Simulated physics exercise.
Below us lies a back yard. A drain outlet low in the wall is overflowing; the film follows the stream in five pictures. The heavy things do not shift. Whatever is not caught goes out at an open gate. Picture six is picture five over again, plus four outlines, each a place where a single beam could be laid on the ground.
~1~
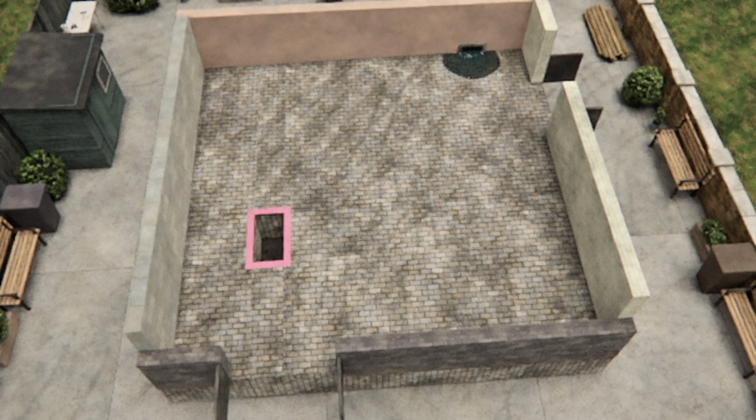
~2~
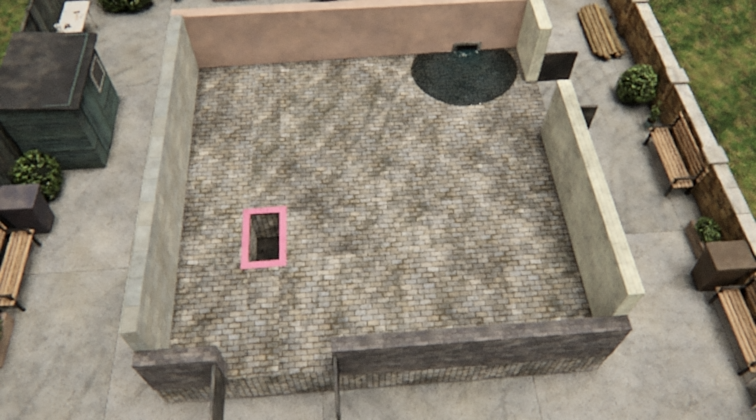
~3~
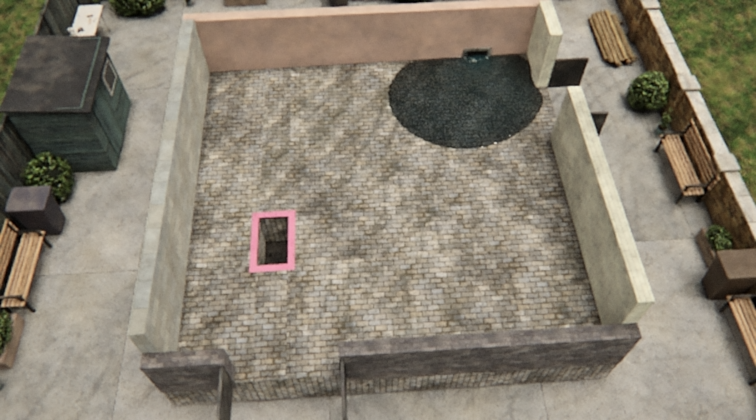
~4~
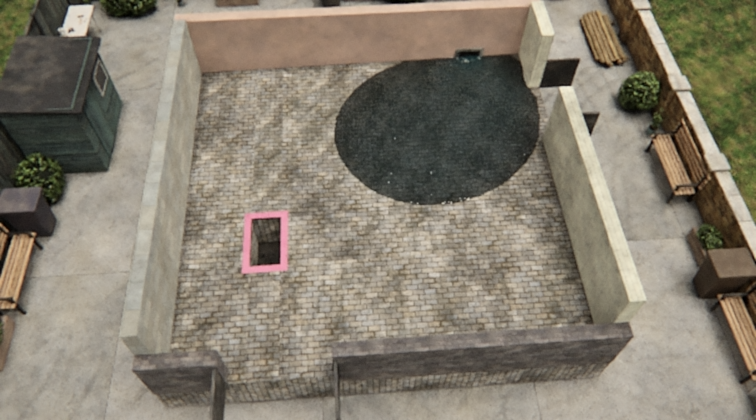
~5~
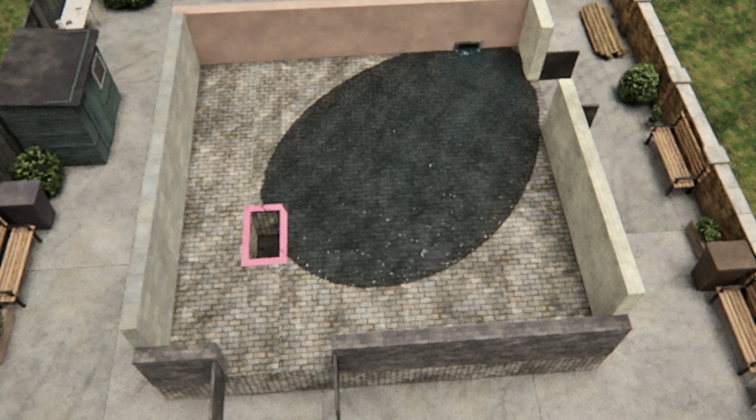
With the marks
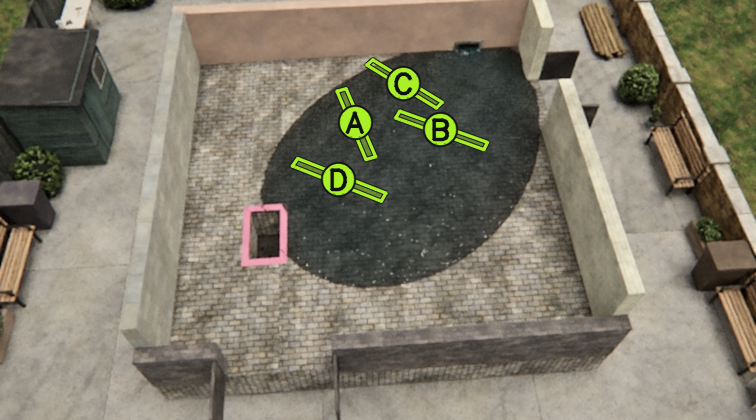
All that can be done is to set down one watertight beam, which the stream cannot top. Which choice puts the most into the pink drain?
The answer is spot B.
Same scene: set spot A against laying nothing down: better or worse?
It is worse.
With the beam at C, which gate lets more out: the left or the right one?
More leaves on the left.
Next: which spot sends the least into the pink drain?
D.
In lime, A from (341, 90) to (370, 158); B from (397, 114) to (485, 145); C from (369, 62) to (439, 105); D from (295, 162) to (383, 197).
Choosing A, about 12 % of the stream goes into the pink drain, about 84 % out by the gates.
Choosing B, about 18 % of the stream goes into the pink drain, about 79 % out by the gates.
Choosing C, about 10 % of the stream goes into the pink drain, about 86 % out by the gates.
Choosing D, about 2 % of the stream goes into the pink drain, about 96 % out by the gates.
